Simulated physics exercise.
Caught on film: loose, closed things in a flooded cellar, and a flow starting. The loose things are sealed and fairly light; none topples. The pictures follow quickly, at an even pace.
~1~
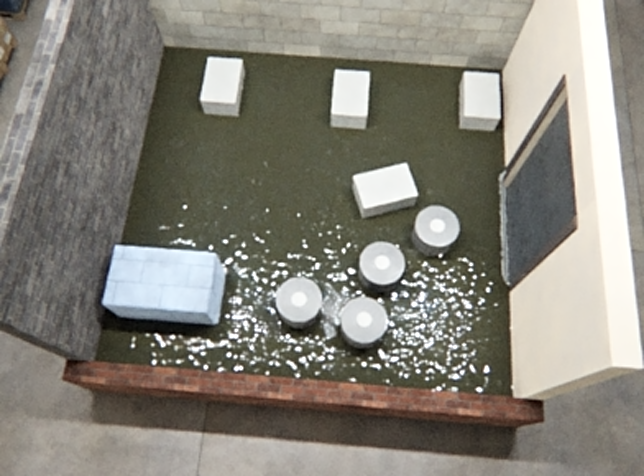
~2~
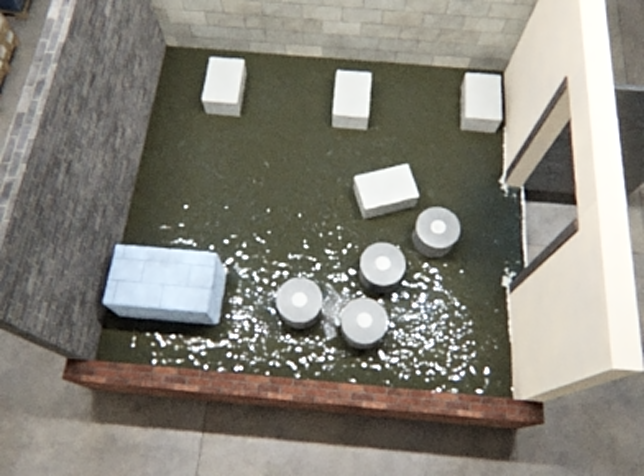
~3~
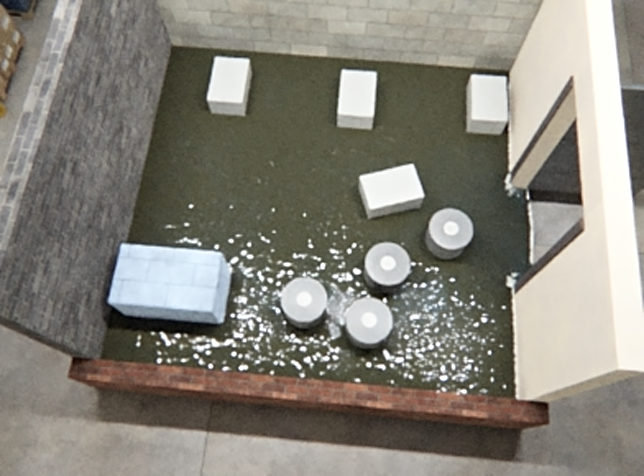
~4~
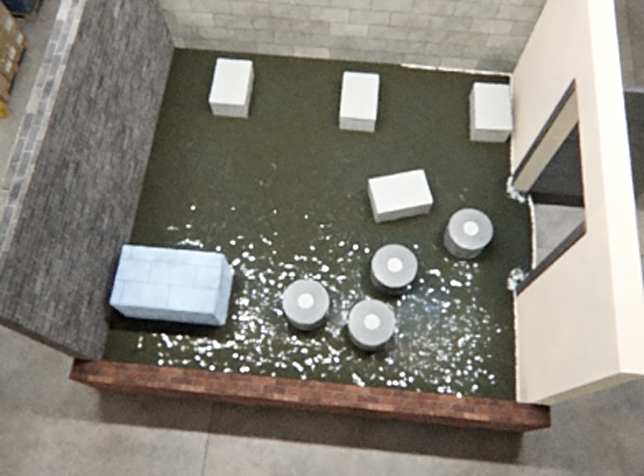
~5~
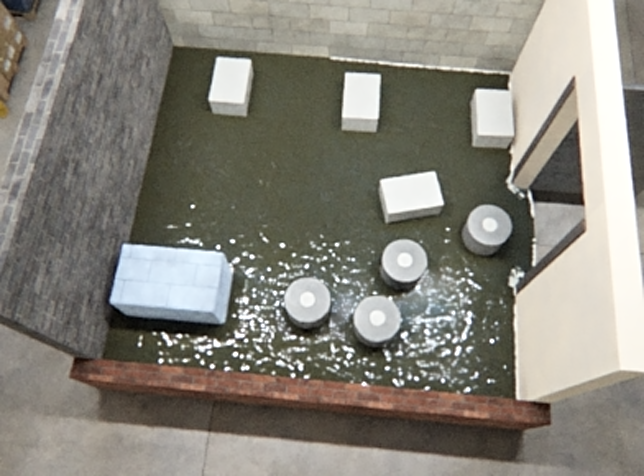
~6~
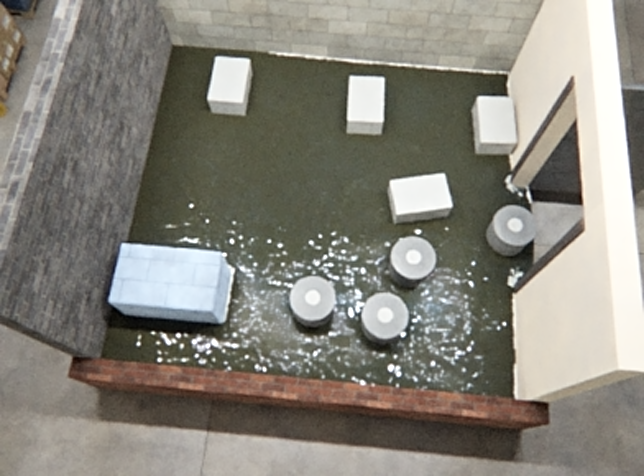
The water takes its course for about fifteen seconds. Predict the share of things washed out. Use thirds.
Share: Two thirds or more.
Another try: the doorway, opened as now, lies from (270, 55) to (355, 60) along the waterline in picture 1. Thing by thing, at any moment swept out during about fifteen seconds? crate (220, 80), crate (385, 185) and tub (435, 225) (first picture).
As listed: Yes, gone, no.
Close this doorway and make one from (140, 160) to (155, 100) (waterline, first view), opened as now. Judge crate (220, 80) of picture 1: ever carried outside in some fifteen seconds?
For that one: Washed out.
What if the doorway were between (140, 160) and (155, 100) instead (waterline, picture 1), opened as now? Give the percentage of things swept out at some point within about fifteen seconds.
I make it 20 per cent.
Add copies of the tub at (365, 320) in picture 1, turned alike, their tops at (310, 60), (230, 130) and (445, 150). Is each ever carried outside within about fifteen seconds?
In that order: Inside, inside, carried outside.
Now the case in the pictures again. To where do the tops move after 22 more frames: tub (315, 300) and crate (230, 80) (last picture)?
Near (453, 287) and (296, 97).
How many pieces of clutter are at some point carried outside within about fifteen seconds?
I count 7.
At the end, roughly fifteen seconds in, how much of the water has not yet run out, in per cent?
Roughly 48 per cent.
A moment on, 1 of 8 are out; 7 afloat.
Next, 4 of 8 are out; 4 afloat.
Later, 6 of 8 are out; 2 afloat.
In the end, 7 of 8 are out; 1 afloat.
